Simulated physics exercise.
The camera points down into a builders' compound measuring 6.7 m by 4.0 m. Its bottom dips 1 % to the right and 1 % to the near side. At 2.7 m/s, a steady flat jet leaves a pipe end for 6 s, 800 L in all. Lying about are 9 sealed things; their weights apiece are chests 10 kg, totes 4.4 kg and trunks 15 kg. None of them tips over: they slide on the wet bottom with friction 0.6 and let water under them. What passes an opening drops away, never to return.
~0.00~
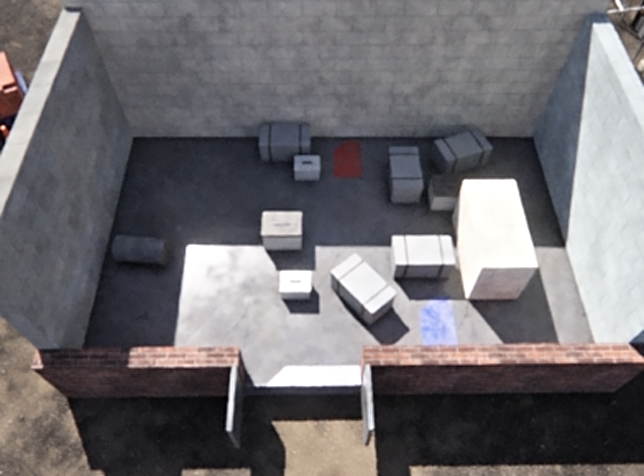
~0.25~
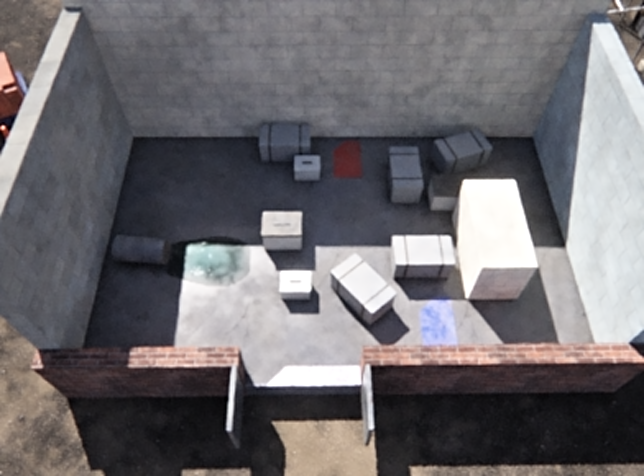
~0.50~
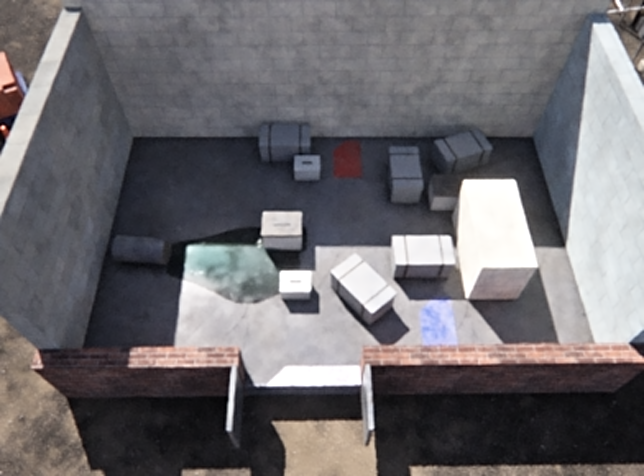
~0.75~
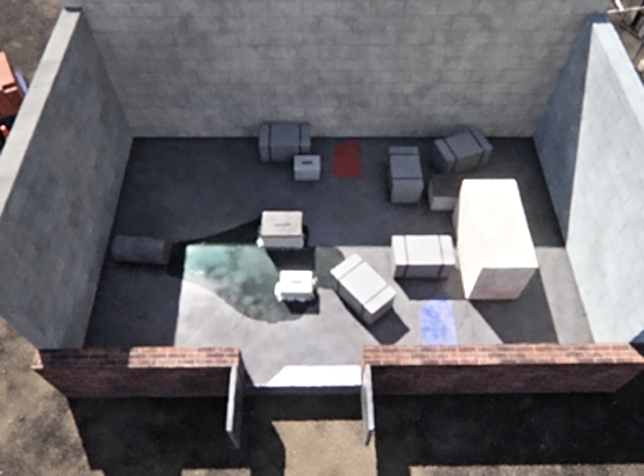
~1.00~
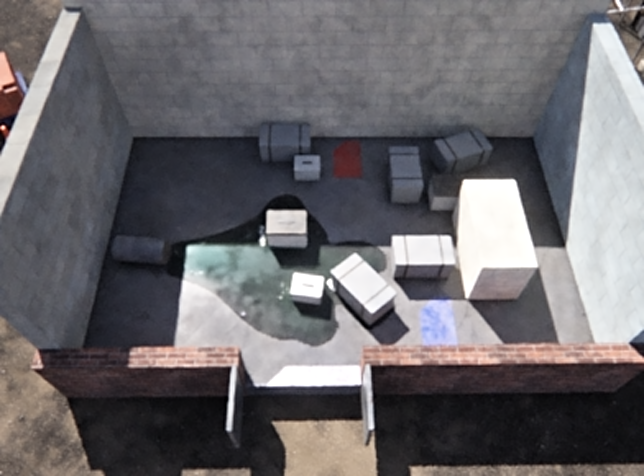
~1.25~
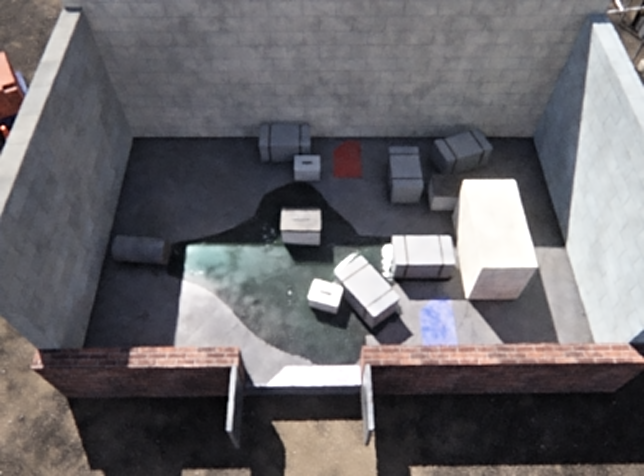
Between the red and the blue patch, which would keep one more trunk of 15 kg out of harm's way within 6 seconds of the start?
The red patch would.
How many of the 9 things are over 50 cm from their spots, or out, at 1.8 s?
I count 2 of them.
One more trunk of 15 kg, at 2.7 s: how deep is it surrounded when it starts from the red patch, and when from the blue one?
1 cm and 5 cm, in that order.
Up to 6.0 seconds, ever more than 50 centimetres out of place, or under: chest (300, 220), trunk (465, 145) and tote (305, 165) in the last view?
Well, the first one's too far, the next one's not that far and the last one's not that far.
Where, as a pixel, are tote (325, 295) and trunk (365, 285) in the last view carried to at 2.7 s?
Somewhere around (413, 341) and (447, 317).
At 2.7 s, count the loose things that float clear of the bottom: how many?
The number is 3.
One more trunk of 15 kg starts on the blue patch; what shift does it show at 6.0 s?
I'd put it near 200 cm.
After 1.8 s on red it would be 0 cm off in 0 cm of water; on blue it would be 0 cm off in 0 cm of water.
After 2.7 s on red it would be 0 cm off in 1 cm of water; on blue it would be 31 cm off in 5 cm of water.
After 4.2 s on red it would be 0 cm off in 2 cm of water; on blue it would be 174 cm off in 6 cm of water.
After 6.0 s on red it would be 0 cm off in 3 cm of water; on blue it would be 193 cm off in 8 cm of water.
